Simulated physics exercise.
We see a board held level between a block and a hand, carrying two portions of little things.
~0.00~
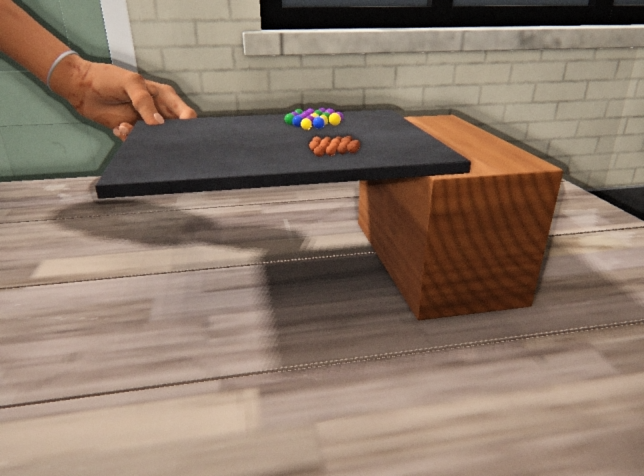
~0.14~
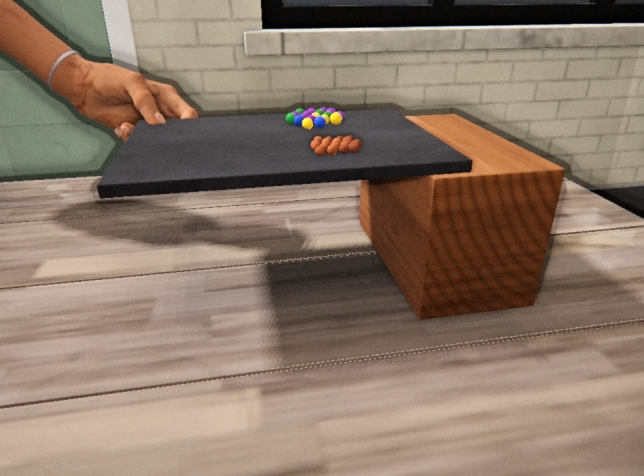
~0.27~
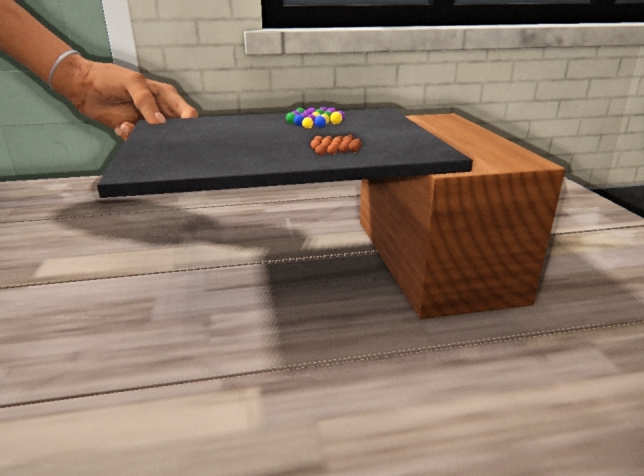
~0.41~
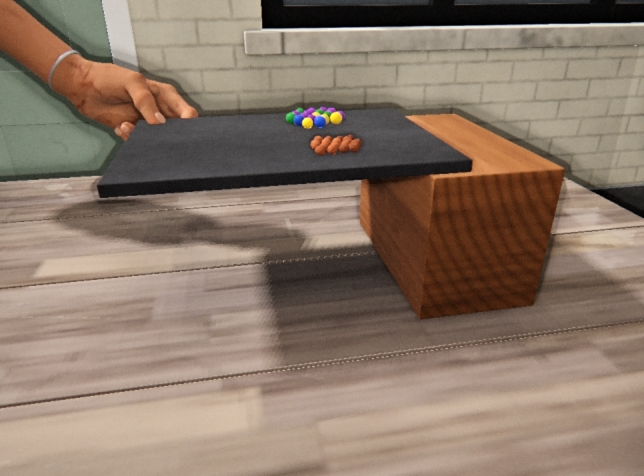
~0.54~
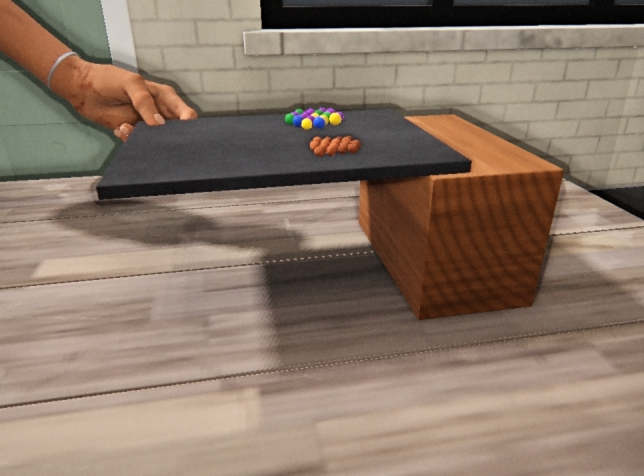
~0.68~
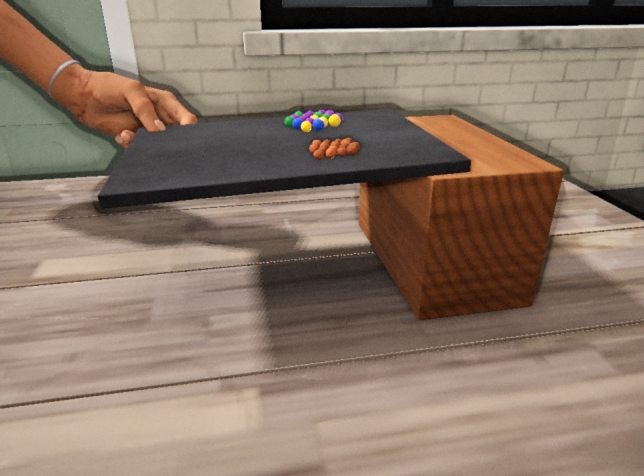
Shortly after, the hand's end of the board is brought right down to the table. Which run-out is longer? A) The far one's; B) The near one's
(A) The far one's.
By 1.06 s, board sloping at 11°; near batch every one still on the board; far batch every one still on the board.
By 1.54 s, board sloping at 23°; near batch every one still on the board; far batch mostly less than half a board's length out.
By 2.06 s, board resting at 33°; near batch mostly less than half a board's length out; far batch mostly up to a board's length out.
When it is over (4.0 s), board resting at 33°; near batch mostly less than half a board's length out; far batch mostly one to two board lengths out, roughly a third gone off the table; the far batch has gone farther.
